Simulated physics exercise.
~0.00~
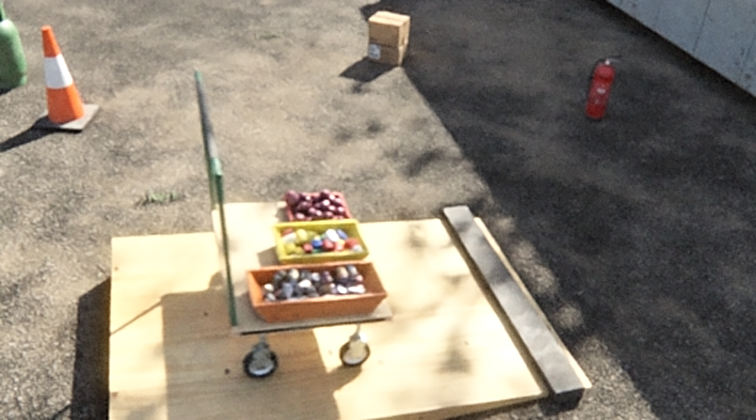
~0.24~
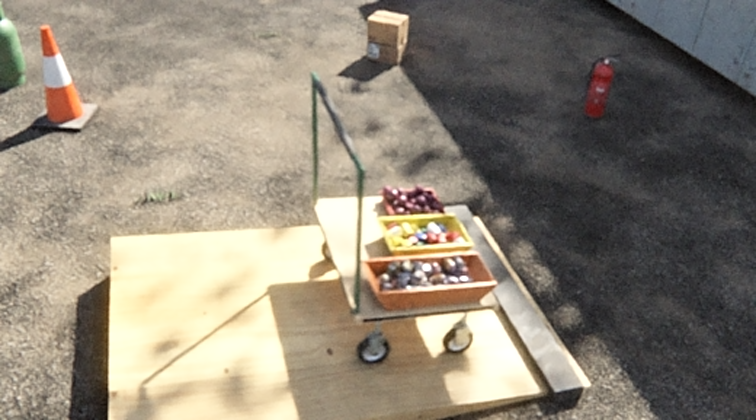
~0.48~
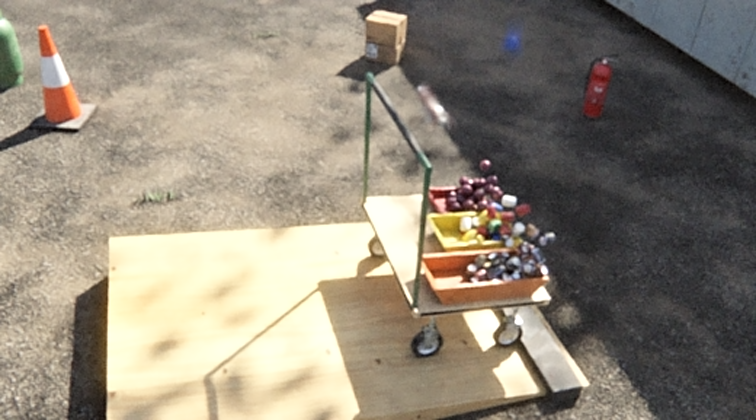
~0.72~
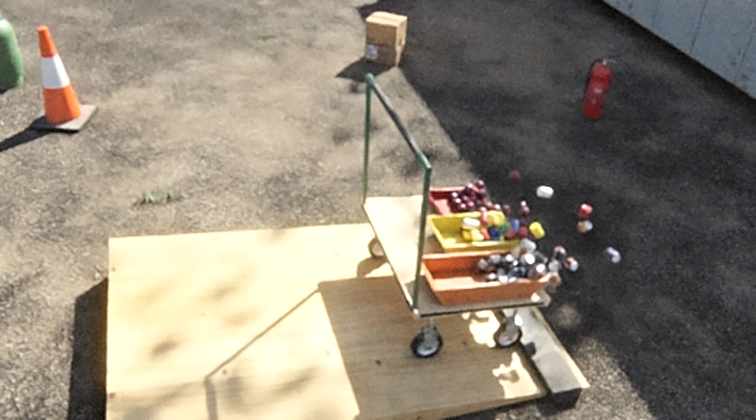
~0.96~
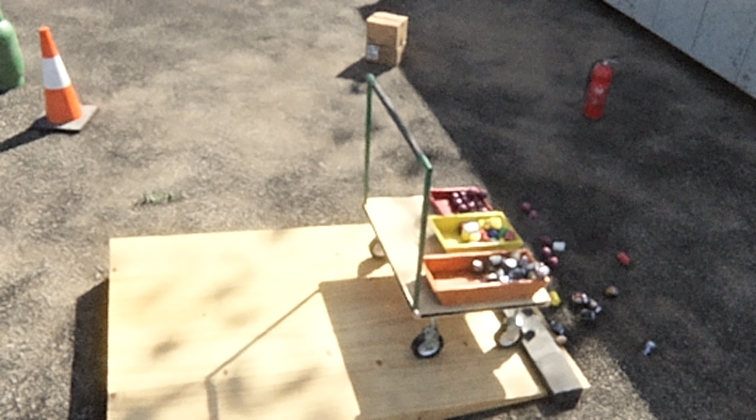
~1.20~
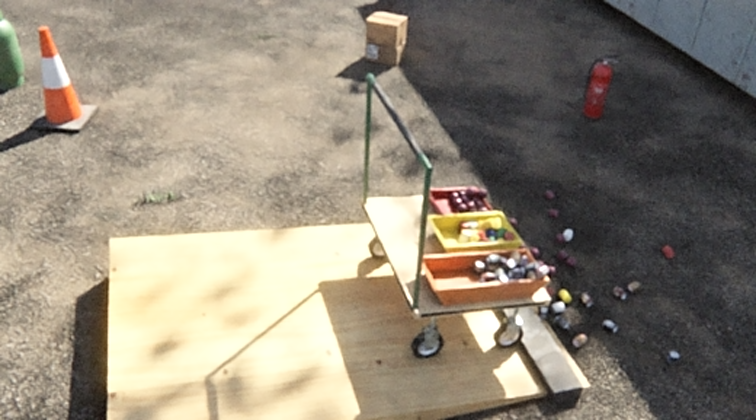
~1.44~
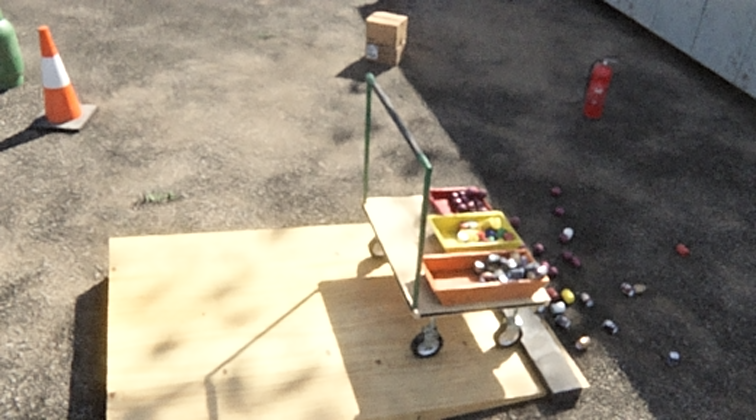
Paved yard, a trolley rolling right down a wooden ramp, stopping at a sill and spilling onions, jars and cans onto the ground.
